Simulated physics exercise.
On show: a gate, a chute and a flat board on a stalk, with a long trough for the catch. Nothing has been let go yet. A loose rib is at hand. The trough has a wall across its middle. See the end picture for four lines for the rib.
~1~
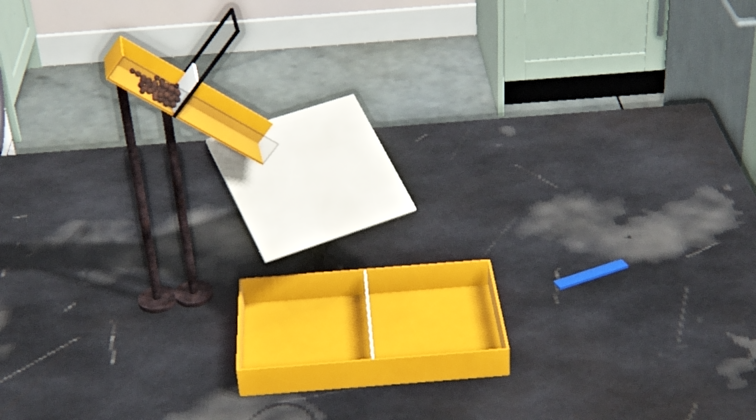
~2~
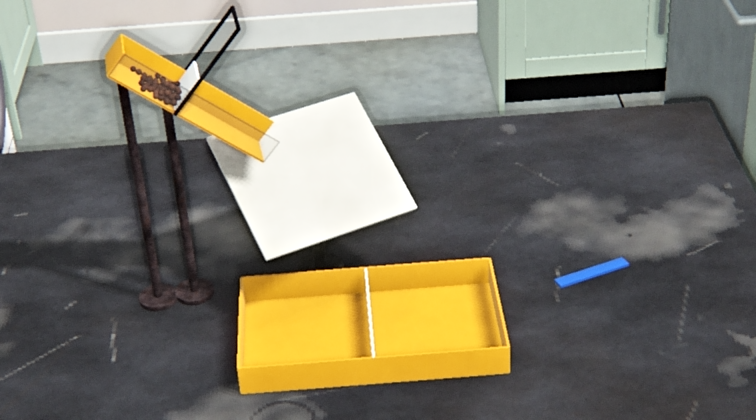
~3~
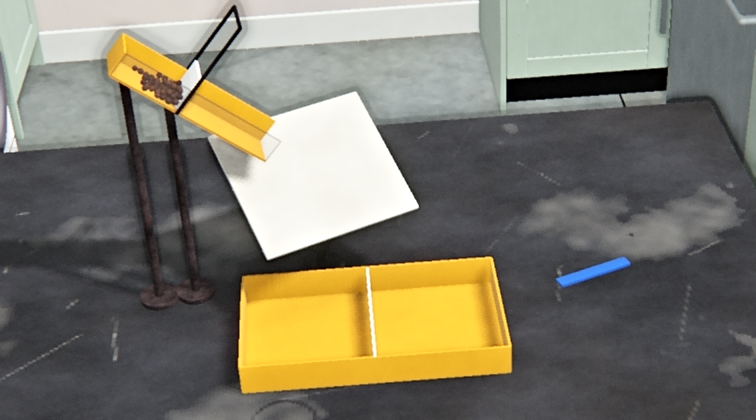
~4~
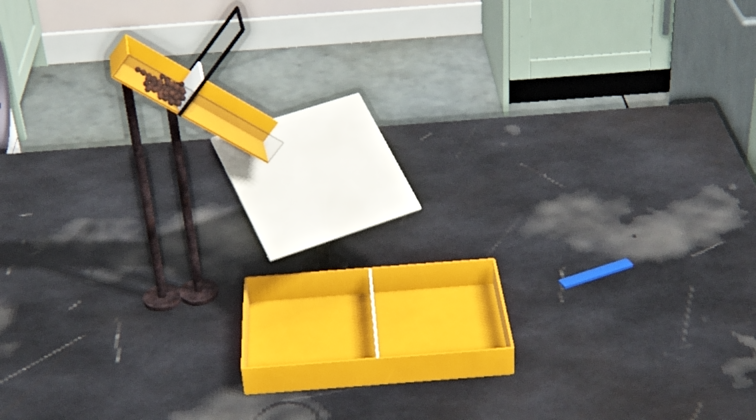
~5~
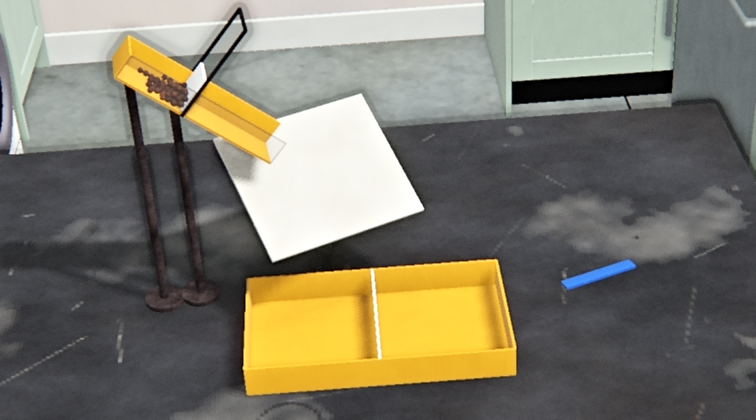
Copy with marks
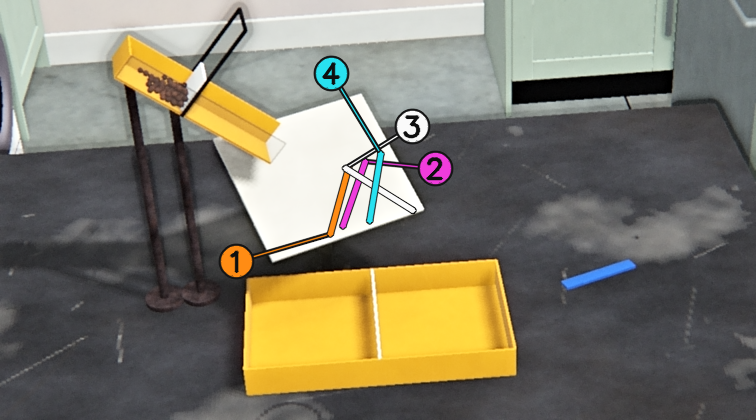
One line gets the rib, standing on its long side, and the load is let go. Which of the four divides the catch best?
The best line is 4.
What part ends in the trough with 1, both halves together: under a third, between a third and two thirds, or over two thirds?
Line 1 gives over two thirds.
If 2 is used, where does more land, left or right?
The left half.
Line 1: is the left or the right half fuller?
More lands on the left.
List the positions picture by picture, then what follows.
In the first picture, load behind the gate at (164, 90), allspice berries; lip of the chute at (260, 154), sloping fairly steeply.
In the second picture, middle of the board at (312, 172), tilted fairly steeply; middle of its low edge at (344, 233); of its high edge at (282, 114).
In the third picture, front corners of the trough at (240, 367) and (510, 346); front end of its middle wall at (375, 357); gate still shut at (195, 74).
In the fourth picture, middle of the load at (169, 88); lip at (266, 153).
In the fifth picture, middle of the load at (172, 89); lip at (268, 154).
On the marked copy, line 1 from (348, 167) to (330, 234); line 2 from (365, 161) to (342, 226); line 3 from (345, 168) to (413, 210); line 4 from (380, 153) to (369, 220).
With 1, of what is caught, nearly all in the left half, a stray few in the right.
With 2, of what is caught, nearly all in the left half, a stray few in the right.
With 3, of what is caught, a stray few in the left half, nearly all in the right.
With 4, of what is caught, about half in the left half, about half in the right.
